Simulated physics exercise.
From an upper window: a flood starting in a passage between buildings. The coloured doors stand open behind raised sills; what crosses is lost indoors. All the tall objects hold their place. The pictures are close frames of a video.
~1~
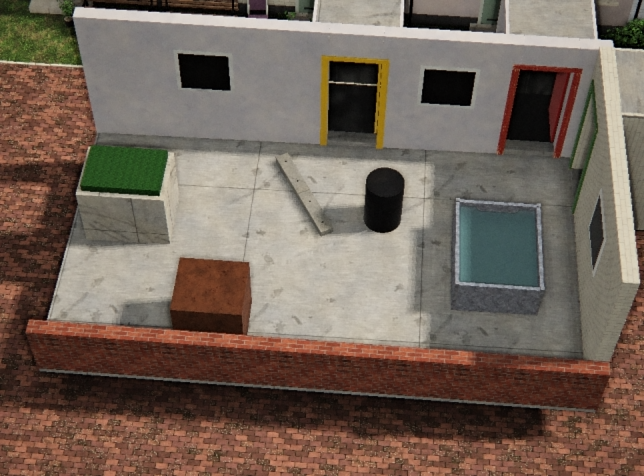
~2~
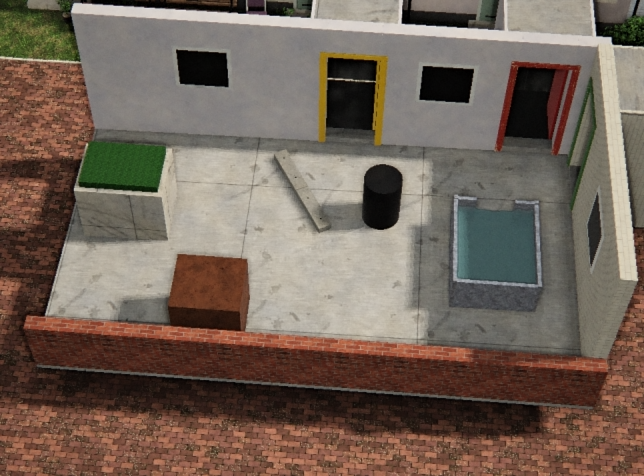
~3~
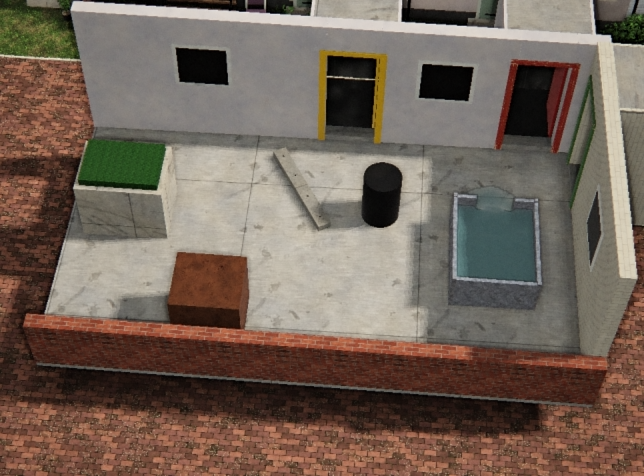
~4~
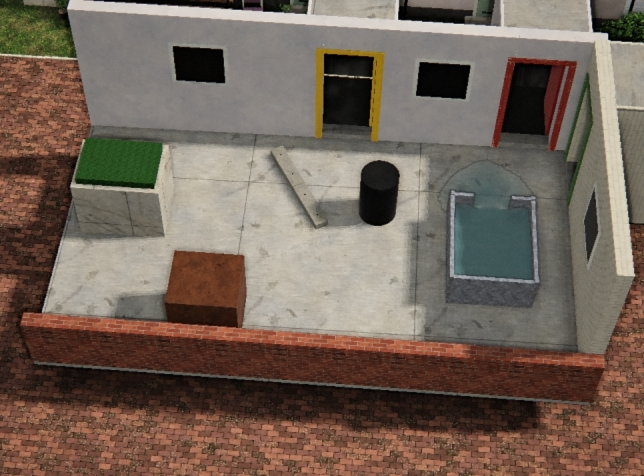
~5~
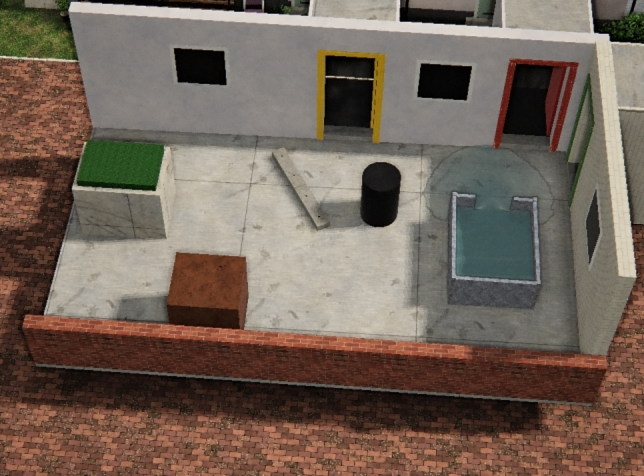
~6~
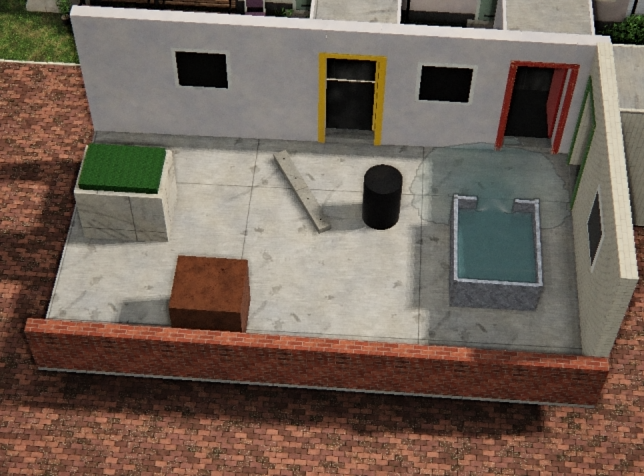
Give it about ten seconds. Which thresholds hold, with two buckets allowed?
In the end: The yellow door admits no more than that; the red door lets in a lot; the green door lets in a lot.
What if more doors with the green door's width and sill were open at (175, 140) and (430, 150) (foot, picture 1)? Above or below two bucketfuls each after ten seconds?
One after the other: Stays under, takes more.
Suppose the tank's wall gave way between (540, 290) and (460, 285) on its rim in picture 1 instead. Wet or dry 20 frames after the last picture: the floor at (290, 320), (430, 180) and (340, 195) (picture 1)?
As listed: Wet, not flooded, no water.
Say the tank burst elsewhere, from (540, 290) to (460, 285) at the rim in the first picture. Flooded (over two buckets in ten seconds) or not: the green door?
In short: The green one is under.
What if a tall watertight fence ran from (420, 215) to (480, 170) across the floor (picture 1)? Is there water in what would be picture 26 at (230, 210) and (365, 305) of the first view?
One after the other: Clear, flooded.
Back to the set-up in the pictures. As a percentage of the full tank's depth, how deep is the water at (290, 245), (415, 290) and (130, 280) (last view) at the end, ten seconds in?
Roughly 0, 4 and 0 per cent, in turn.
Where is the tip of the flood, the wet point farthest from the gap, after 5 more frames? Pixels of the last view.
Roughly at (352, 143).
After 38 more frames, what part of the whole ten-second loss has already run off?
Close to 60 %.
A moment on, water covers 15 % of the floor; the yellow door wet at the sill, nothing in, the red door over two buckets in, the green door wet at the sill, nothing in.
Next, water covers 20 % of the floor; the yellow door wet at the sill, nothing in, the red door over two buckets in, the green door under two buckets in.
Then, water covers 30 % of the floor; the yellow door wet at the sill, nothing in, the red door far over two buckets in, the green door over two buckets in.
Later, water covers 45 % of the floor; the yellow door wet at the sill, nothing in, the red door far over two buckets in, the green door over two buckets in.
In the end, water covers 60 % of the floor; the yellow door wet at the sill, nothing in, the red door far over two buckets in, the green door over two buckets in.
